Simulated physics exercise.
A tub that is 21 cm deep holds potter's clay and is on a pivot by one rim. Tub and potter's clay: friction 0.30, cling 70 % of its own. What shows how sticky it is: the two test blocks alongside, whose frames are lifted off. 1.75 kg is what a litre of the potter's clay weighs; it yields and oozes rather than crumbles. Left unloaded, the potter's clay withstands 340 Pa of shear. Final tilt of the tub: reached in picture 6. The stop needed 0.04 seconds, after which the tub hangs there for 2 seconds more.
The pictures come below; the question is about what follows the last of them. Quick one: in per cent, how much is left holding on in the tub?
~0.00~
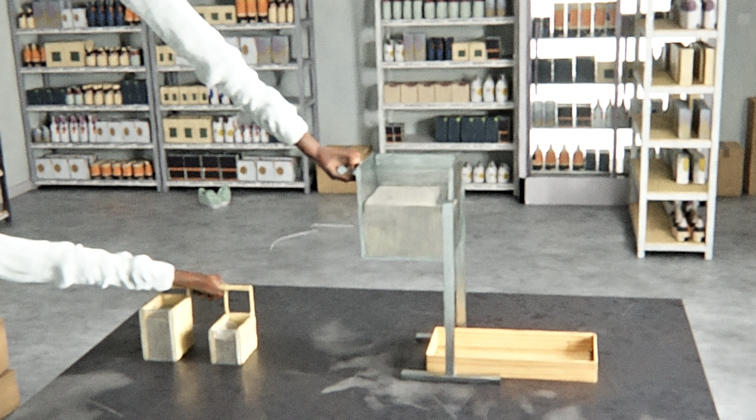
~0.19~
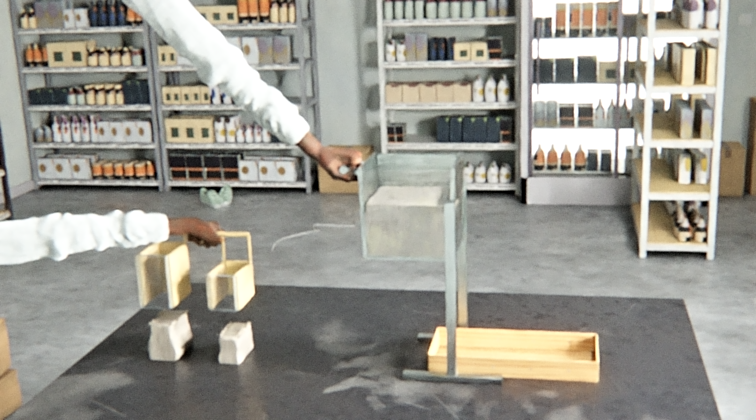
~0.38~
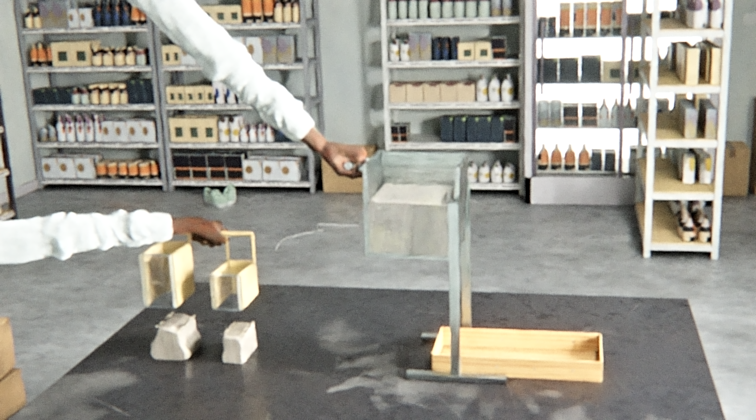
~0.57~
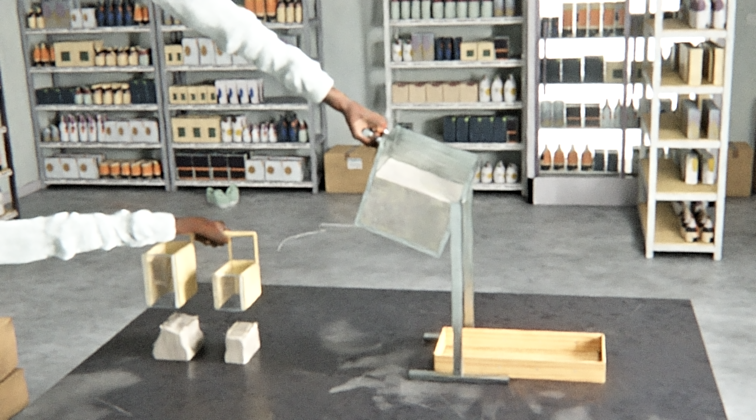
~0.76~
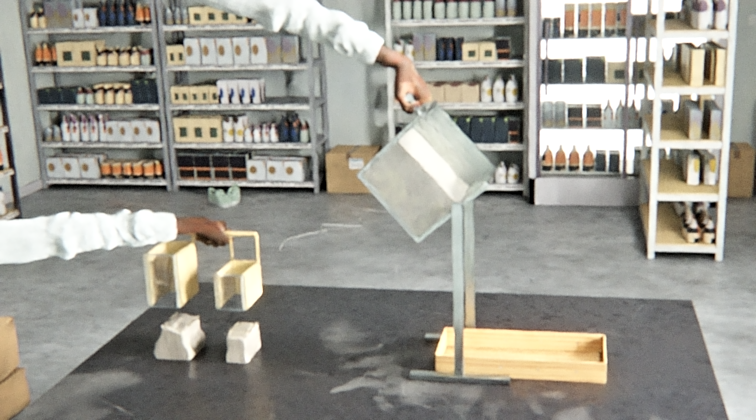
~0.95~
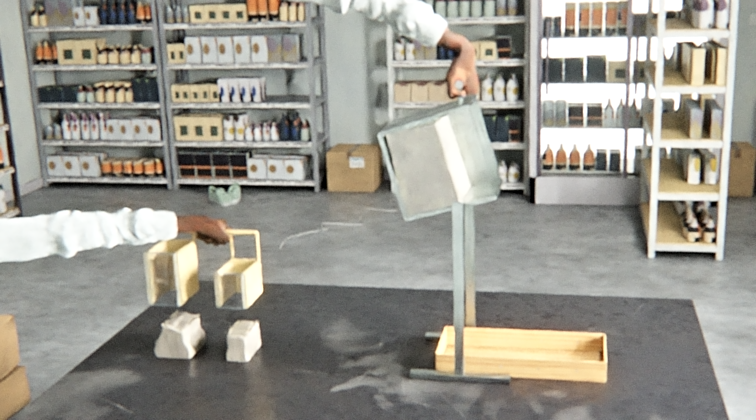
Expect around 100 %.
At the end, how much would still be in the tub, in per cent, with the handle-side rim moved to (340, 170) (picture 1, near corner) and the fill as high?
80 %, roughly.
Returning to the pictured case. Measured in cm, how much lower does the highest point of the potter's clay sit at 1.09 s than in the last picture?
Roughly 3 cm.
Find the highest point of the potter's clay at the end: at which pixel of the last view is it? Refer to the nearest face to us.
It ends up highest close to (416, 146).
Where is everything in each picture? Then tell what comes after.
Handle-side rim at (360, 170), tilt 0 degrees; highest point of the potter's clay at (443, 205); test blocks 12 cm, 7.5 cm high (left to right), in the first picture.
Handle-side rim at (362, 170), tilt 0 degrees; highest point of the potter's clay at (444, 205); test blocks 10 cm, 7.4 cm high (left to right), in the second picture.
Handle-side rim at (367, 167), tilt 2 degrees; highest point of the potter's clay at (373, 201); test blocks 9.0 cm, 7.4 cm high (left to right), in the third picture.
Handle-side rim at (386, 140), tilt 21 degrees; highest point of the potter's clay at (376, 176); test blocks 8.9 cm, 7.4 cm high (left to right), in the fourth picture.
Handle-side rim at (425, 115), tilt 49 degrees; highest point of the potter's clay at (398, 144); test blocks 8.9 cm, 7.4 cm high (left to right), in the fifth picture.
Handle-side rim at (468, 109), tilt 74 degrees; highest point of the potter's clay at (431, 124); test blocks 8.9 cm, 7.4 cm high (left to right), in the sixth picture.
By 1.09 s, the tub is at 74 degrees and holds 100 %.
By 1.26 s, the tub is at 74 degrees and holds 100 %.
By 1.43 s, the tub is at 74 degrees and holds 100 %.
By 1.60 s, the tub is at 74 degrees and holds 100 %.
By 2.95 s, at the end, the tub is at 74 degrees and holds 100 %.
